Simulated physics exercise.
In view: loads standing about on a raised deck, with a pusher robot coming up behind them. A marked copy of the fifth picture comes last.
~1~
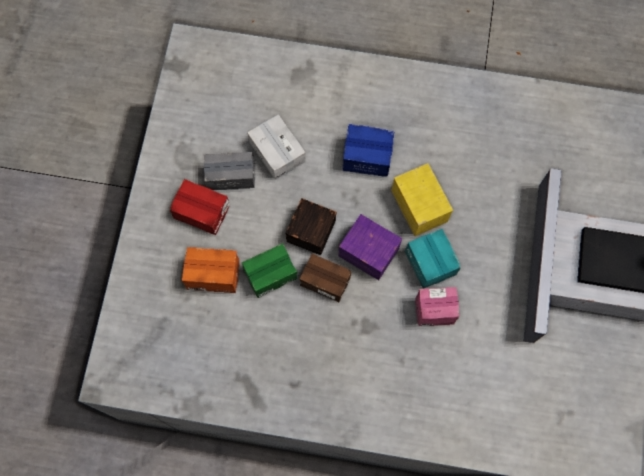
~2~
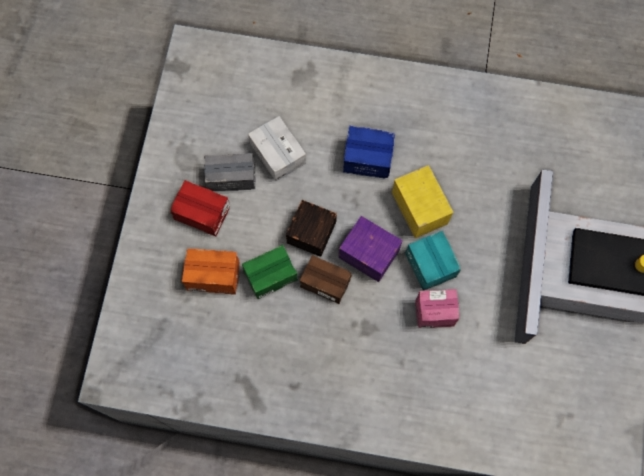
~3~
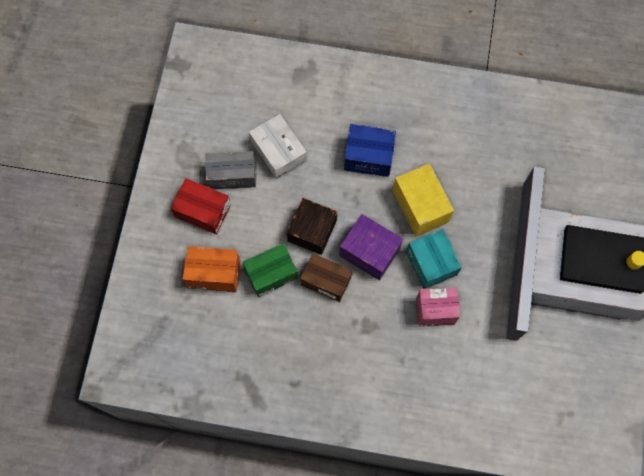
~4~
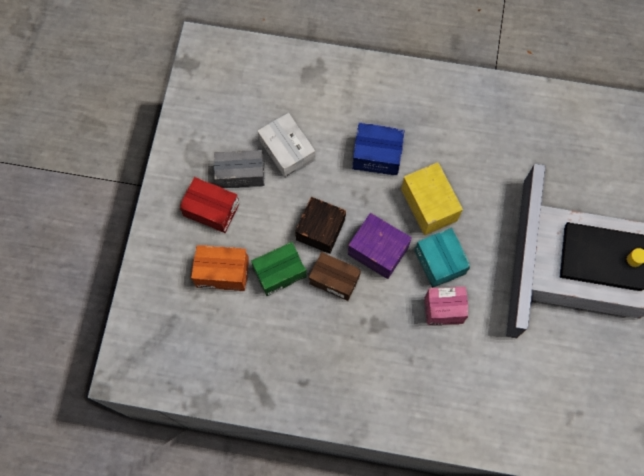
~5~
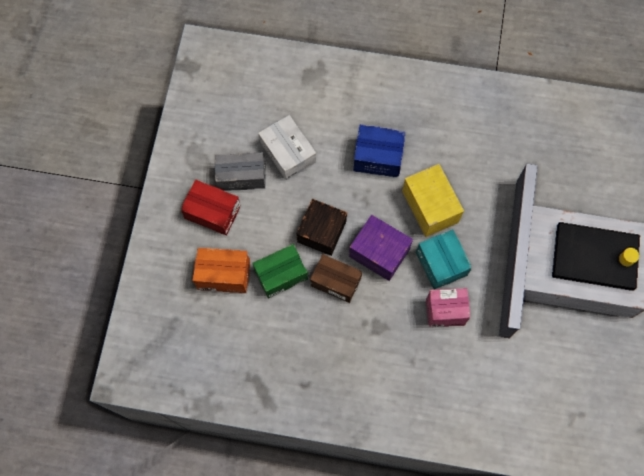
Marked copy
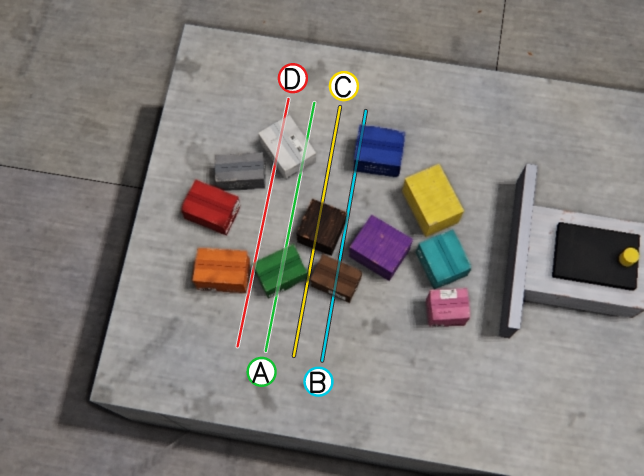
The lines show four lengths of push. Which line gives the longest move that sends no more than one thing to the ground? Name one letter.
The farthest such stop is A.
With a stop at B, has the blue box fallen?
By then, no.
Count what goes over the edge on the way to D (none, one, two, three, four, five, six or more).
In all, two.
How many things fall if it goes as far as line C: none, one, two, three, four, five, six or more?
By then, none.
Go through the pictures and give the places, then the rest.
In the first frame, black crate (312, 227); turquoise box (433, 259); blue box (368, 150).
In the second frame, robot (606, 261); green box (270, 272).
In the third frame, robot (597, 257); grey box (231, 170).
In the fourth frame, robot (598, 255); yellow crate (431, 200).
In the fifth frame, robot (590, 255); orange box (223, 271); white parcel (288, 148); red parcel (211, 208).
On the copy, A at (291, 221); B at (345, 230); C at (318, 226); D at (264, 217).
On A. First, robot (505, 241); pink parcel (403, 299); yellow crate (415, 197).
Then, robot (422, 227); orange box (187, 270); red parcel (205, 207).
Finally, robot (359, 217); red parcel (146, 199); orange box (128, 270); none fallen.
By contrast, B is within the limit but short; C is within the limit but short; D drops two.
